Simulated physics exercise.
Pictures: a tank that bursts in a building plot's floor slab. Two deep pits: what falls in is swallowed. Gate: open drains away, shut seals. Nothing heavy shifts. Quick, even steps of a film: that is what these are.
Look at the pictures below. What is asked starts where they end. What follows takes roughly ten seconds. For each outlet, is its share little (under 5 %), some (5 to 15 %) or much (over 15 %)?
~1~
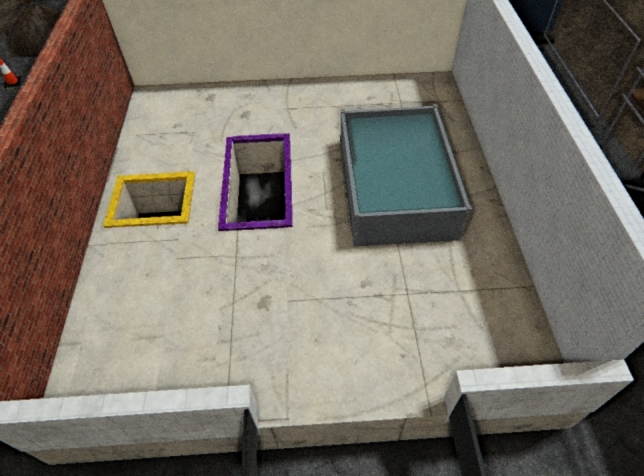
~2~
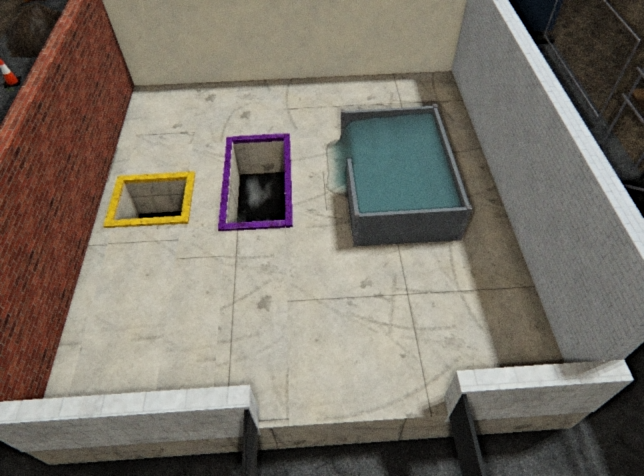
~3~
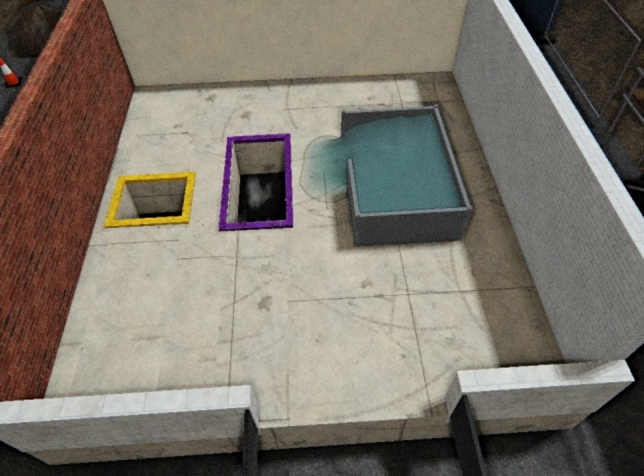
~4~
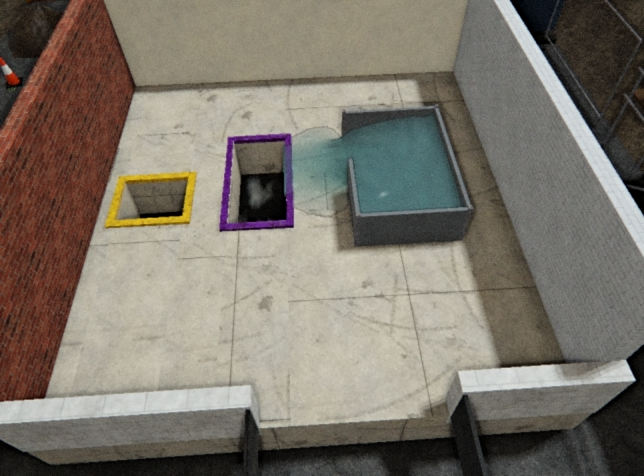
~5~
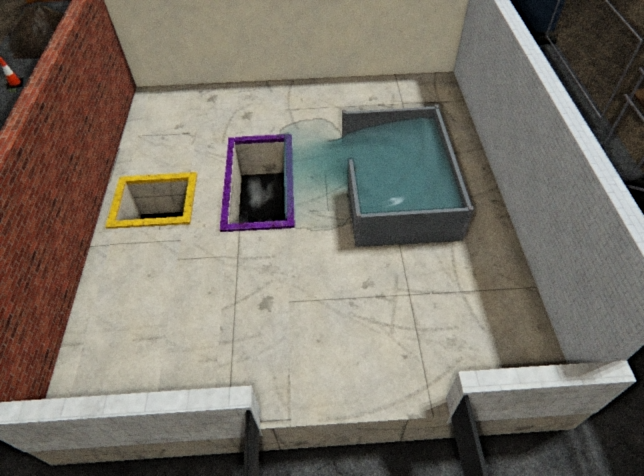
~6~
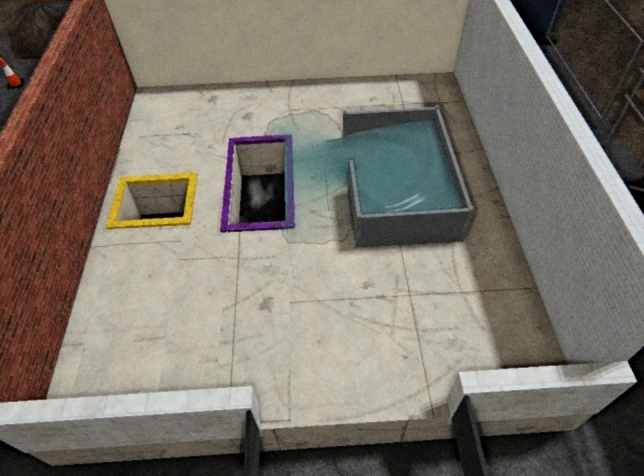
Shares: The gate gets little; the purple pit gets much; the yellow pit gets little.
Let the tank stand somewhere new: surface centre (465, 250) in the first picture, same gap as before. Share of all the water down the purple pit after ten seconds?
Share in the purple pit - 20 in a hundred.
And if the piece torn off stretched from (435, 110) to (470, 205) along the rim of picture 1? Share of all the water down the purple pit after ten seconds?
The purple pit gets 2 per cent.
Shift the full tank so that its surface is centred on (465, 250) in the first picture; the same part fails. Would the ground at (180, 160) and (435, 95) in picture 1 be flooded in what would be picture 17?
Looking at the two spots in order, the first is bone-dry and the second is bone-dry.
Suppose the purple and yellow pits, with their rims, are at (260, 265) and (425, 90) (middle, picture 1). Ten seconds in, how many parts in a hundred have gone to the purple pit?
Share for the purple pit: 8 percent.
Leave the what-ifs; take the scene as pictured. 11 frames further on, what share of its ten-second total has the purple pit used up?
Approximately 55 per cent.
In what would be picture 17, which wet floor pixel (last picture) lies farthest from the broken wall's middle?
Somewhere near (171, 96).
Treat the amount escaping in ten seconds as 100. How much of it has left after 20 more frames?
Around 70 %.
A moment on, water covers 15 % of the floor; the gate 0 %, the purple pit 16 %, the yellow pit 0 %.
Next, water covers 15 % of the floor; the gate 0 %, the purple pit 29 %, the yellow pit 0 %.
Then, water covers 20 % of the floor; the gate 0 %, the purple pit 41 %, the yellow pit 0 %.
Later, water covers 30 % of the floor; the gate 0 %, the purple pit 51 %, the yellow pit 1 %.
In the end, water covers 45 % of the floor; the gate 2 %, the purple pit 54 %, the yellow pit 2 %.
